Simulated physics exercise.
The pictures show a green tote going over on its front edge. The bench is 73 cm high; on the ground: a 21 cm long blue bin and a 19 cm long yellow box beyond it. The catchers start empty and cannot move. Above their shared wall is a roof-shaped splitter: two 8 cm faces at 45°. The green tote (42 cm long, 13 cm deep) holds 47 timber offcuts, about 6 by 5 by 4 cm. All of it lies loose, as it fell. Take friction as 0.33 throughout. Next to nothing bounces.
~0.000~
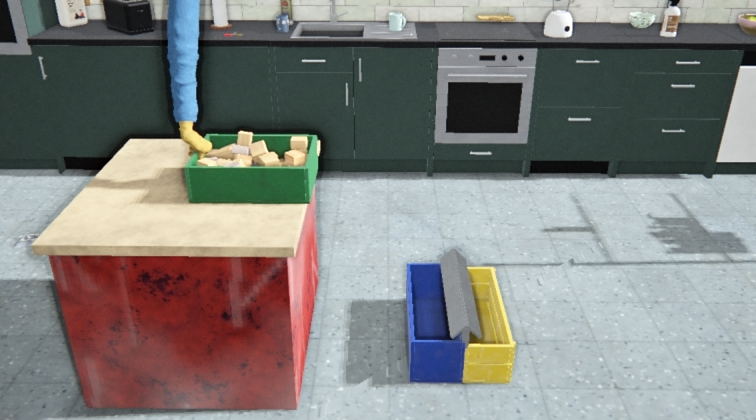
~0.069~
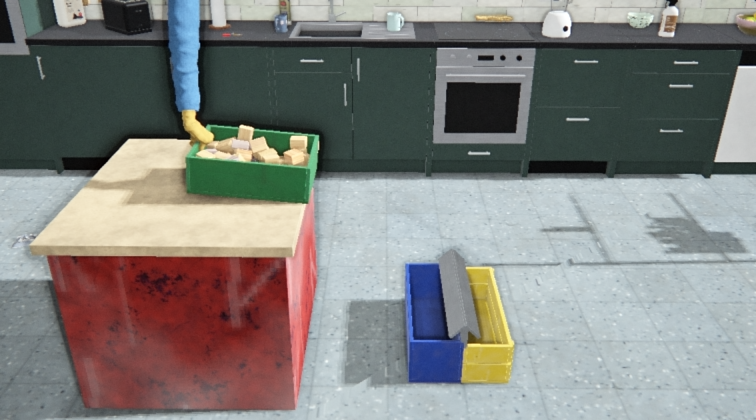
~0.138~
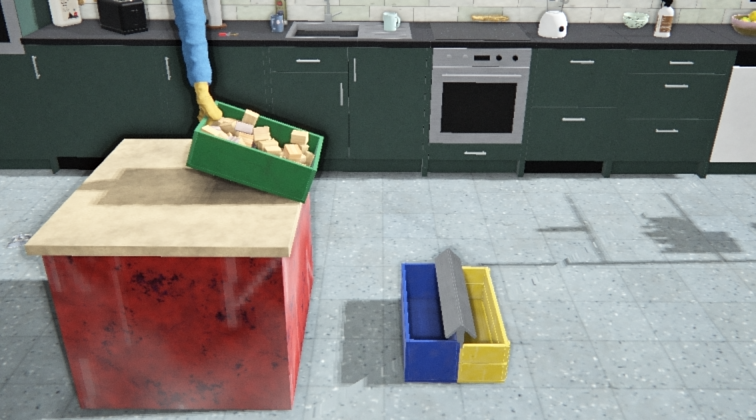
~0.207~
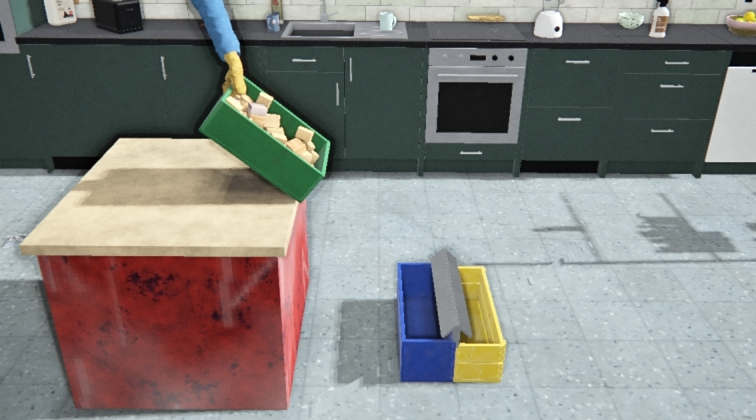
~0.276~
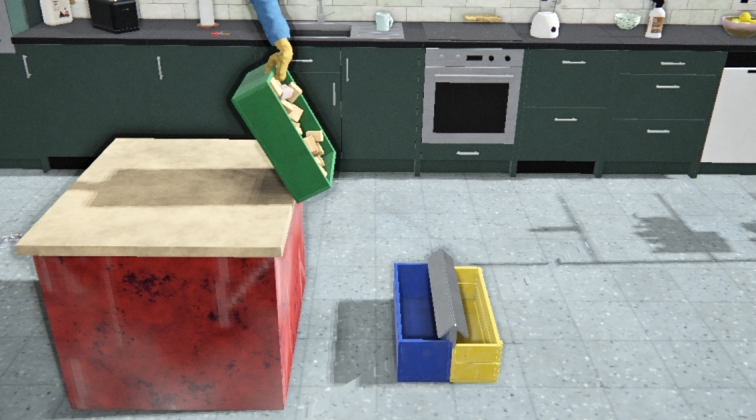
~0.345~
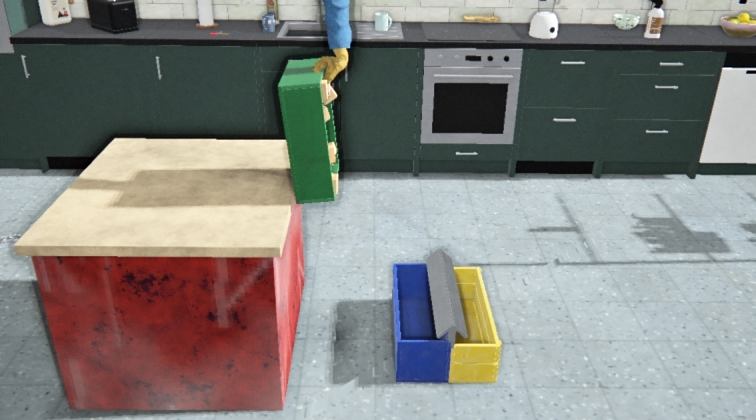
A green tote of loose wooden blocks sits on a red bench with a pale top, gripped by a yellow hand on a blue arm. The hand raises its left end, turning the tote clockwise until it stands nearly upright, blocks still inside, while the blue and yellow bins remain empty.
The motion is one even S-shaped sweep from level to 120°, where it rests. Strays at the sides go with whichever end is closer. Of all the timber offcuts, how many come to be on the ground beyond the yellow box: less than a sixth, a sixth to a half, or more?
Ending on the ground beyond the yellow box: Between a sixth and a half of them.
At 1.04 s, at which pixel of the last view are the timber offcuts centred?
Near (453, 328).
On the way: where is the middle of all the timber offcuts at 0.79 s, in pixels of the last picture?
At about (467, 318).
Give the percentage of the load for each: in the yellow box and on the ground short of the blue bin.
About 15 and 25 per cent.
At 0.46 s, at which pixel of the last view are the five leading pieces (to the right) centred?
At about (391, 119).
After 0.46 s, tilt 113°; 33 still in the green tote and 14 in the air.
After 0.60 s, tilt 120°; 4 still in the green tote and 43 in the air.
After 0.79 s, tilt 120°; 12 in the blue bin, 5 in the yellow box, 3 on the ground short of the blue bin, 12 on the ground beyond the yellow box and 15 in the air.
Final count (at 1.04 s), 12 in the blue bin, 6 in the yellow box, 11 on the ground short of the blue bin and 18 on the ground beyond the yellow box. Asked share, 18 of 47, 38 per cent.
